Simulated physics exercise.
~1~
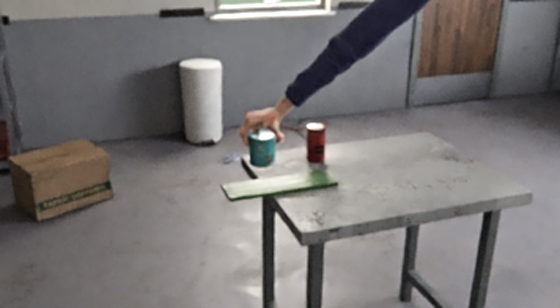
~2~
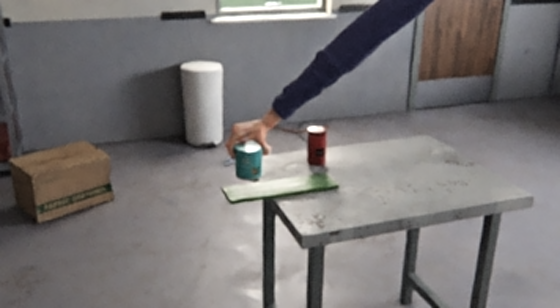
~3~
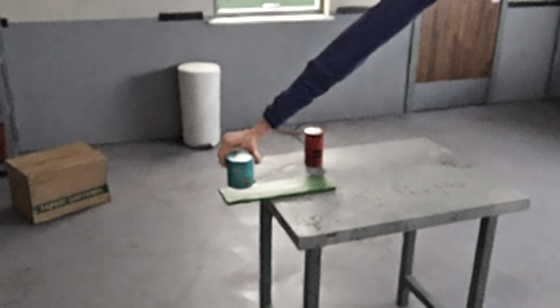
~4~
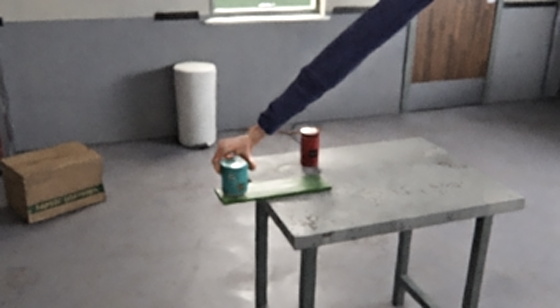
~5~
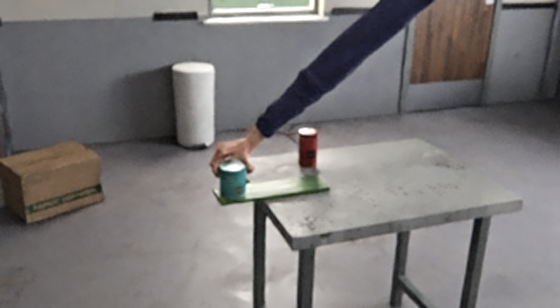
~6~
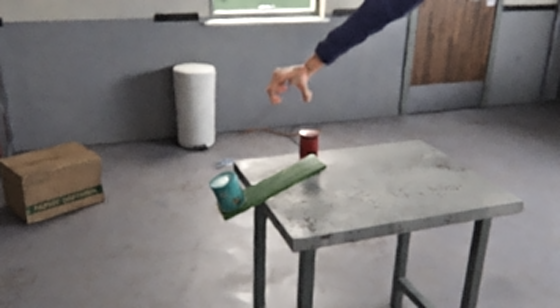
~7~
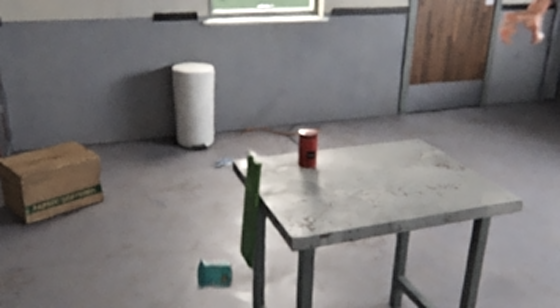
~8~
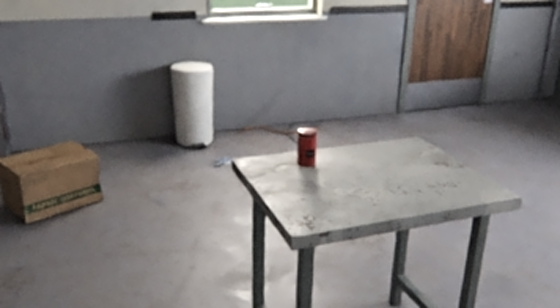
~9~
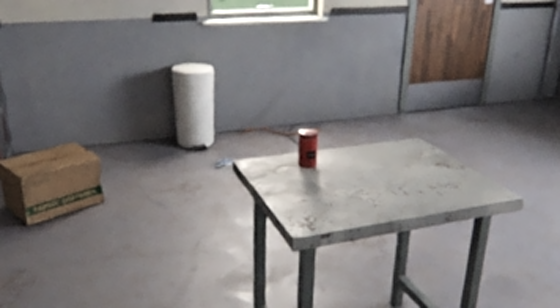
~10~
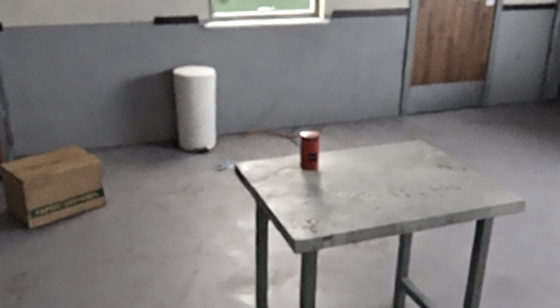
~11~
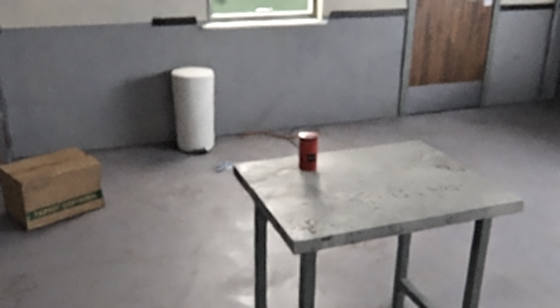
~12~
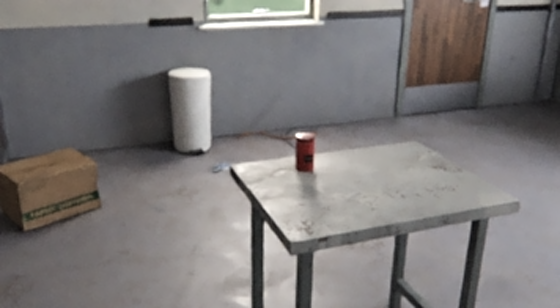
A hand lowers a turquoise tin onto the overhanging end of a green board on a table and lets go; the board tips, and both drop off the table's left side out of view, while a red can stays standing on the tabletop.
